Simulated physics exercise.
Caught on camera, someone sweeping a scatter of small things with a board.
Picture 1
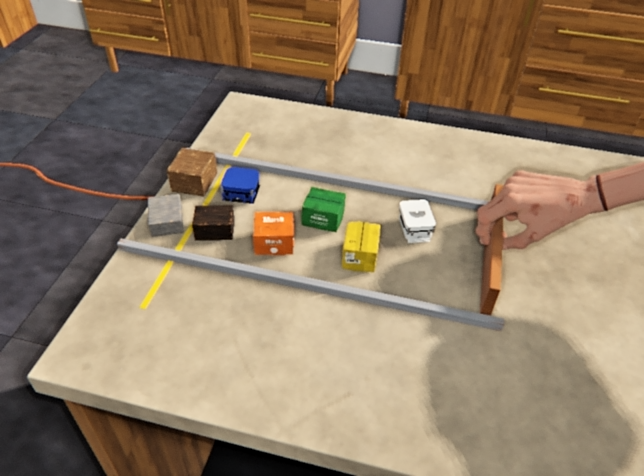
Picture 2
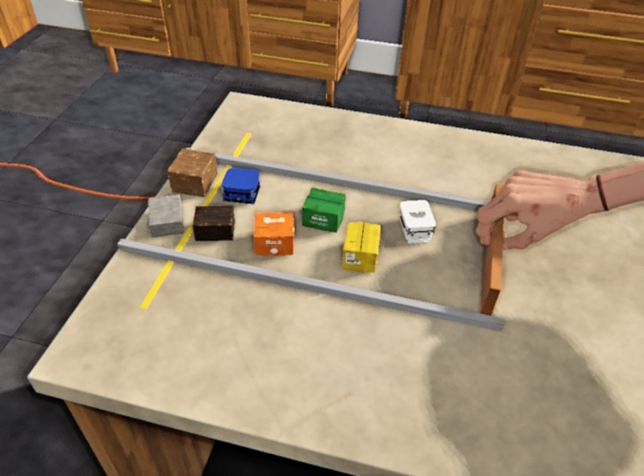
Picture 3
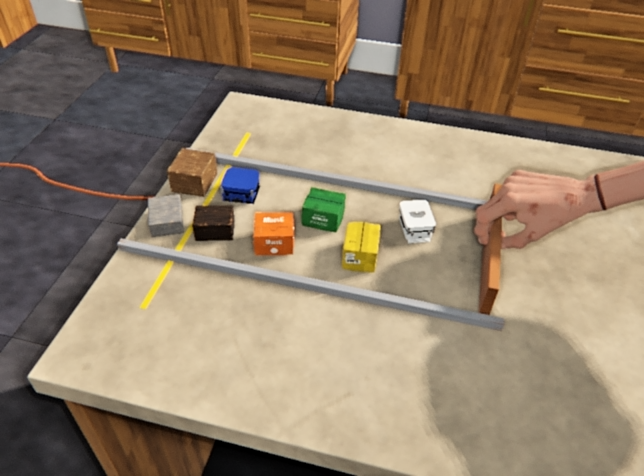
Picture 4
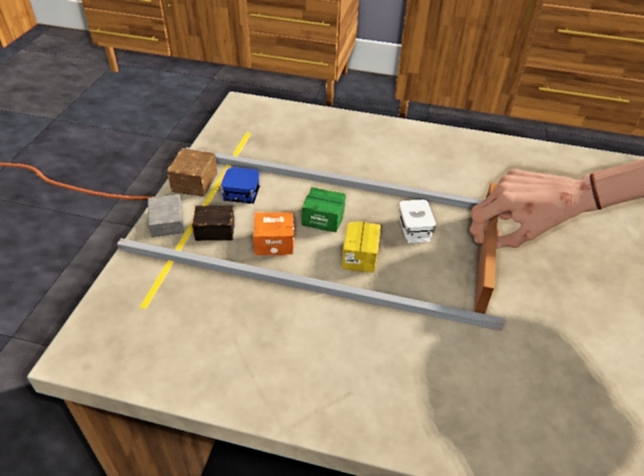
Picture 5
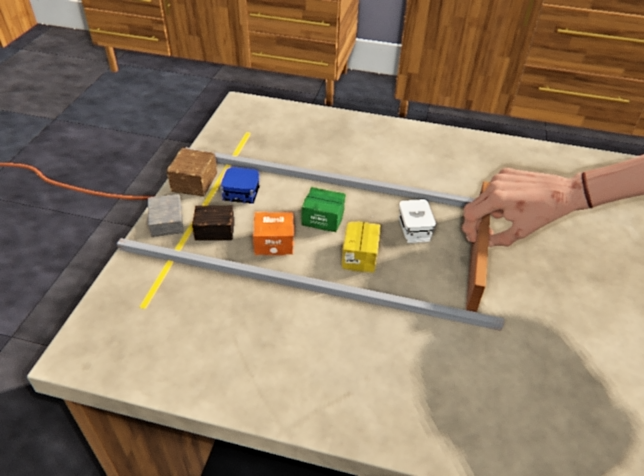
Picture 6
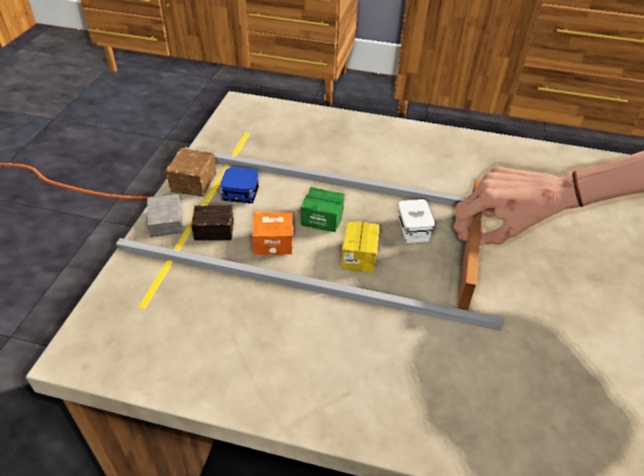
A hand slid an upright wooden board slowly a short way left between two grey rails on a table, while the scattered small coloured boxes and blocks ahead of it stayed practically still.
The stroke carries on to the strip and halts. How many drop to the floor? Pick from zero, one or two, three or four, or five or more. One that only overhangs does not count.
In the end the number that fall off is three or four.
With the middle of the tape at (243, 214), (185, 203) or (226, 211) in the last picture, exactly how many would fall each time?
In that order 2, 6 and 3.
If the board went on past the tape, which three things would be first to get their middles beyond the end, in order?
The order is the grey block, the brown block, the black block.
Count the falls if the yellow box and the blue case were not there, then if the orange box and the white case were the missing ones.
2 in the first case, 2 in the second.
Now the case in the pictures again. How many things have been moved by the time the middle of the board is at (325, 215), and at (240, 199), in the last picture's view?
First 4, then 8.
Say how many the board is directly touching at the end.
That makes 2.
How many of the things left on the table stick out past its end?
2 of them.
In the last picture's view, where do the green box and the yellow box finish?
The green box stops around (166, 181); the yellow box around (177, 211).
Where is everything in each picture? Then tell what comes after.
Grey block (166, 215); brown block (193, 172); black block (214, 223); board (493, 247); tape (204, 207), in the first frame.
Brown block (193, 172); yellow box (361, 247), in the second frame.
Black block (214, 223); green box (324, 210), in the third frame.
Grey block (166, 216); orange box (274, 234), in the fourth frame.
Brown block (193, 172); board (480, 244), in the fifth frame.
Grey block (165, 215); brown block (192, 172); black block (213, 223); board (471, 242); tape (203, 206), in the sixth frame.
Soon after, none off yet; grey block at rest near (165, 215); brown block at rest near (192, 172); black block at rest near (213, 223).
After that, none off yet; grey block displaced a little near (153, 211); brown block moving near (184, 170); black block displaced about its own width near (186, 216).
In the end, the number that fall off is three or four; gone, blue case, black block, brown block and grey block.
